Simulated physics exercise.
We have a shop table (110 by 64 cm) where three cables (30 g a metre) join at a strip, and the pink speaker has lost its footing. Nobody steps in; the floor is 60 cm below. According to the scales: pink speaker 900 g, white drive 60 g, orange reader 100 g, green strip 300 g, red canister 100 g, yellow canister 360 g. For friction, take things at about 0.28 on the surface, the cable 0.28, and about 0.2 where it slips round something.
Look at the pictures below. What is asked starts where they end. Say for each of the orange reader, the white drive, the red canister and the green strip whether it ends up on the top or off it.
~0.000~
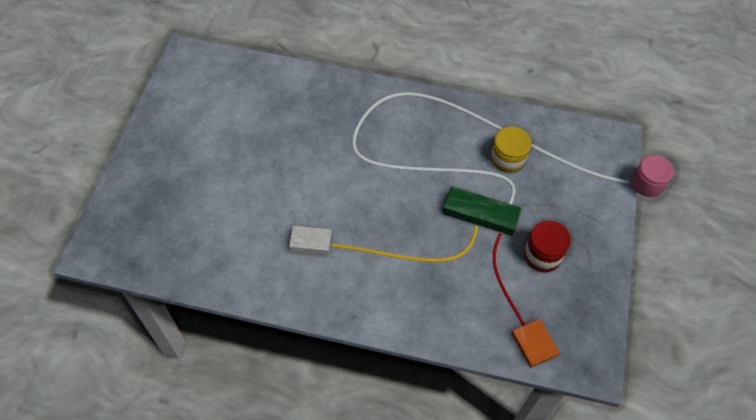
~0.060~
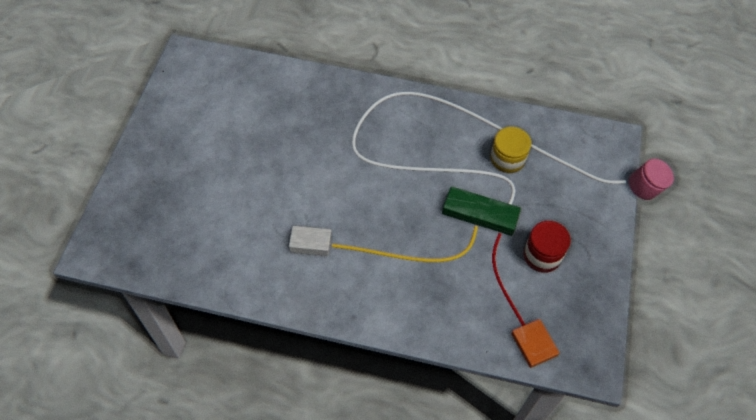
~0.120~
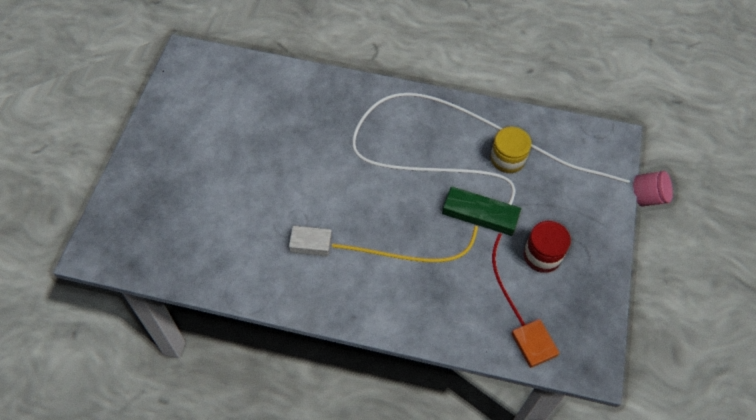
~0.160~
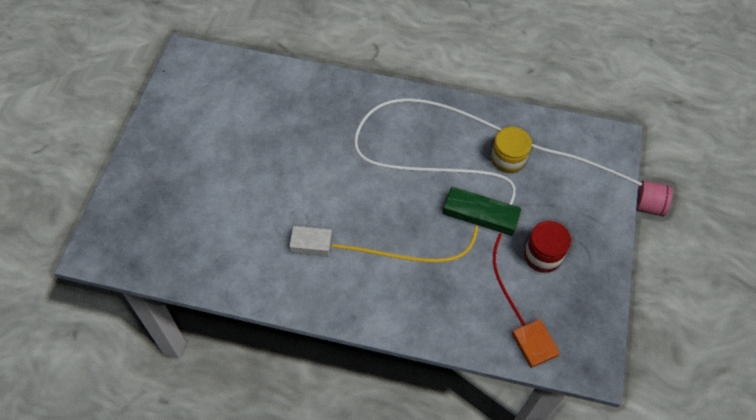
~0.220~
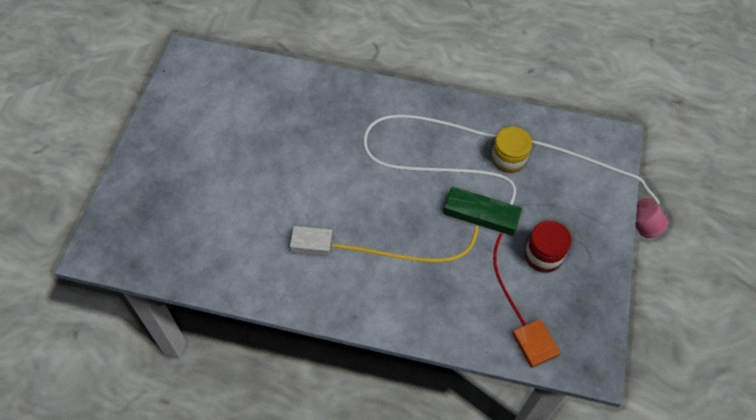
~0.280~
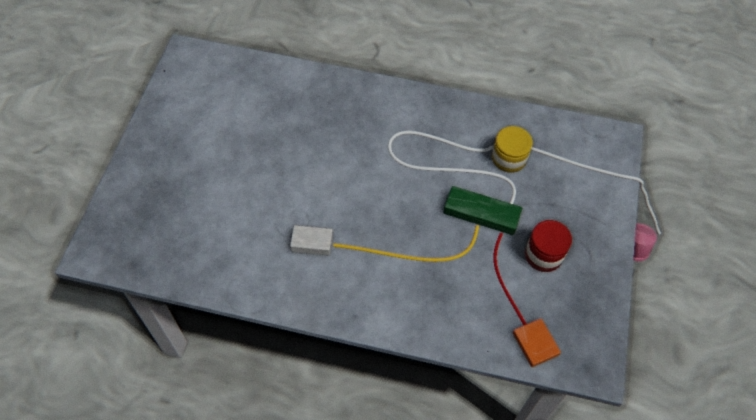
Orange reader: On, white drive: On, red canister: On, green strip: On.
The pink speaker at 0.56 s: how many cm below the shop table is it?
Depth below the top: Around 55 cm.
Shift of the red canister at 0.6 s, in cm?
Displacement: Approx. 0 cm.
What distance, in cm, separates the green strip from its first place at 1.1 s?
I'd estimate roughly 0 cm.
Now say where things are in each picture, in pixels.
The first frame shows orange reader (536, 341); white drive (310, 237); red canister (551, 237); green strip (483, 207); white cable runs through (386, 166) (385, 99) (478, 117) (570, 164).
The second frame shows pink speaker (656, 172); white cable runs through (384, 99) (568, 165).
The third frame shows pink speaker (653, 189); white cable runs through (385, 99) (570, 165).
The fourth frame shows pink speaker (653, 198); white cable runs through (391, 102) (584, 161).
The fifth frame shows pink speaker (648, 218); white cable runs through (420, 118) (621, 172).
The sixth frame shows orange reader (537, 341); white drive (311, 237); red canister (552, 237); green strip (484, 207); white cable runs through (391, 153) (480, 150) (577, 164).
At 0.6 s, the strip's end of the white cable at (507, 203); pink speaker over the edge.
At 0.8 s, the strip's end of the white cable at (507, 203); pink speaker over the edge.
At 1.1 s, the strip's end of the white cable at (507, 203); pink speaker over the edge.
At 1.4 s, the strip's end of the white cable at (507, 203); pink speaker over the edge.
At 2.6 s, the strip's end of the white cable at (507, 203); green strip 0 cm off its start at (483, 205), red canister 0 cm off its start at (552, 237), white drive 0 cm off its start at (311, 237), orange reader 0 cm off its start at (537, 341).
